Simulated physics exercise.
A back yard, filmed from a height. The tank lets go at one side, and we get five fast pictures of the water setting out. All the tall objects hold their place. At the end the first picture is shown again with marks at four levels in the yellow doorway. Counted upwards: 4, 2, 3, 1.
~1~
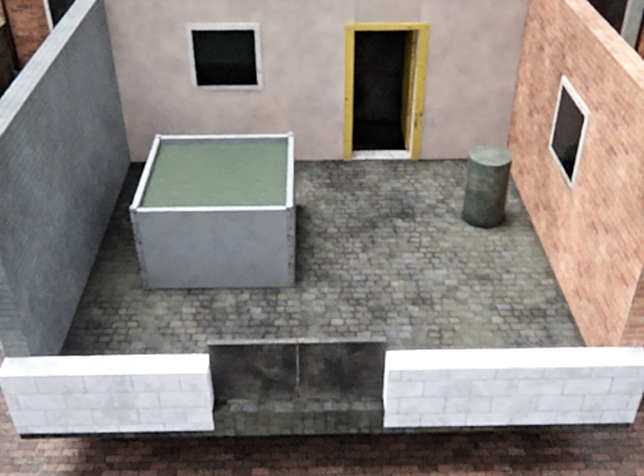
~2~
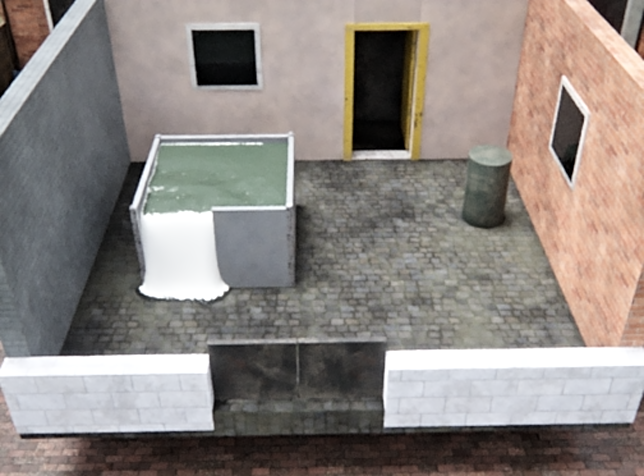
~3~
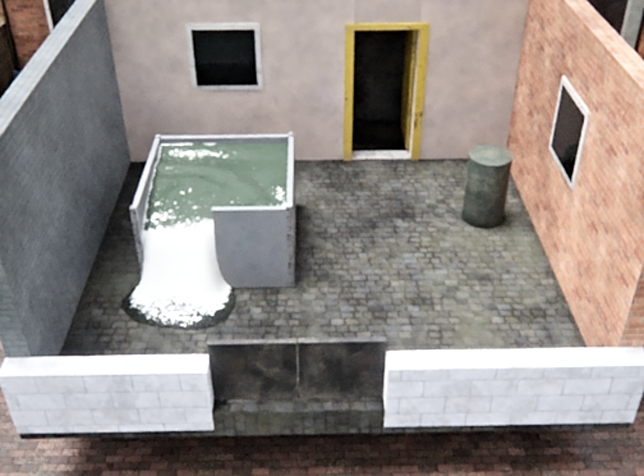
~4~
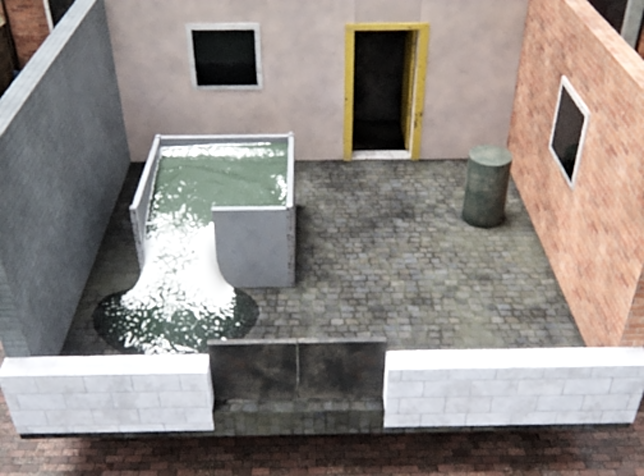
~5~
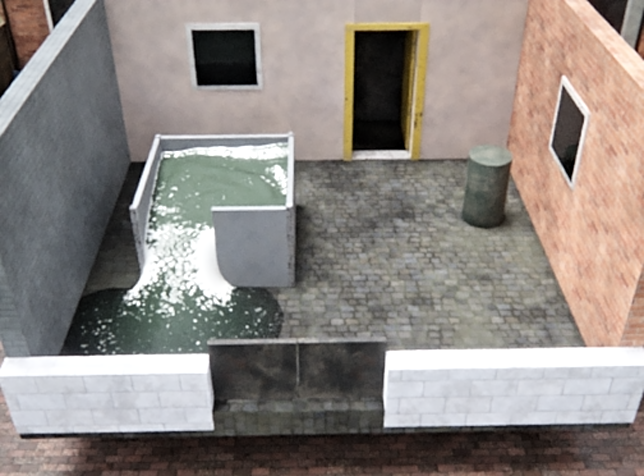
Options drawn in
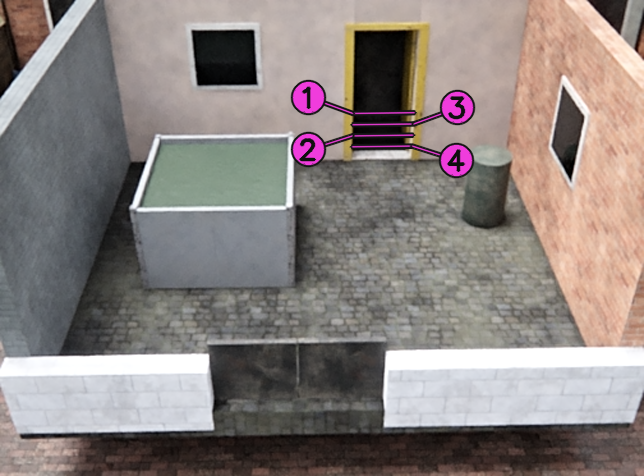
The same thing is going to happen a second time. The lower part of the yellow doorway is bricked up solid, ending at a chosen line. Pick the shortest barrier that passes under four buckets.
It is 4.
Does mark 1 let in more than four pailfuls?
No, not at all.
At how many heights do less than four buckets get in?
All four.
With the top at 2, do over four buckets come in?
No, not at all.
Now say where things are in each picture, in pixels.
Water in the tank at rest, its middle at (219, 175); foot of the yellow doorway at (381, 159); shut gate at (297, 349), in the first picture.
Front seen at (221, 294), 1 % of the ground wet, in the second picture.
Front seen at (218, 318), 3 % of the ground wet, in the third picture.
Front seen at (103, 326), 7 % of the ground wet, in the fourth picture.
Front seen at (73, 319), 14 % of the ground wet, in the fifth picture.
On the marked copy, 1 at (383, 113); 2 at (382, 135); 3 at (383, 124); 4 at (382, 146); from the bottom up 4, 2, 3, 1.
For mark 1, nothing gets over.
For mark 2, nothing gets over.
For mark 3, nothing gets over.
For mark 4, nothing gets over.
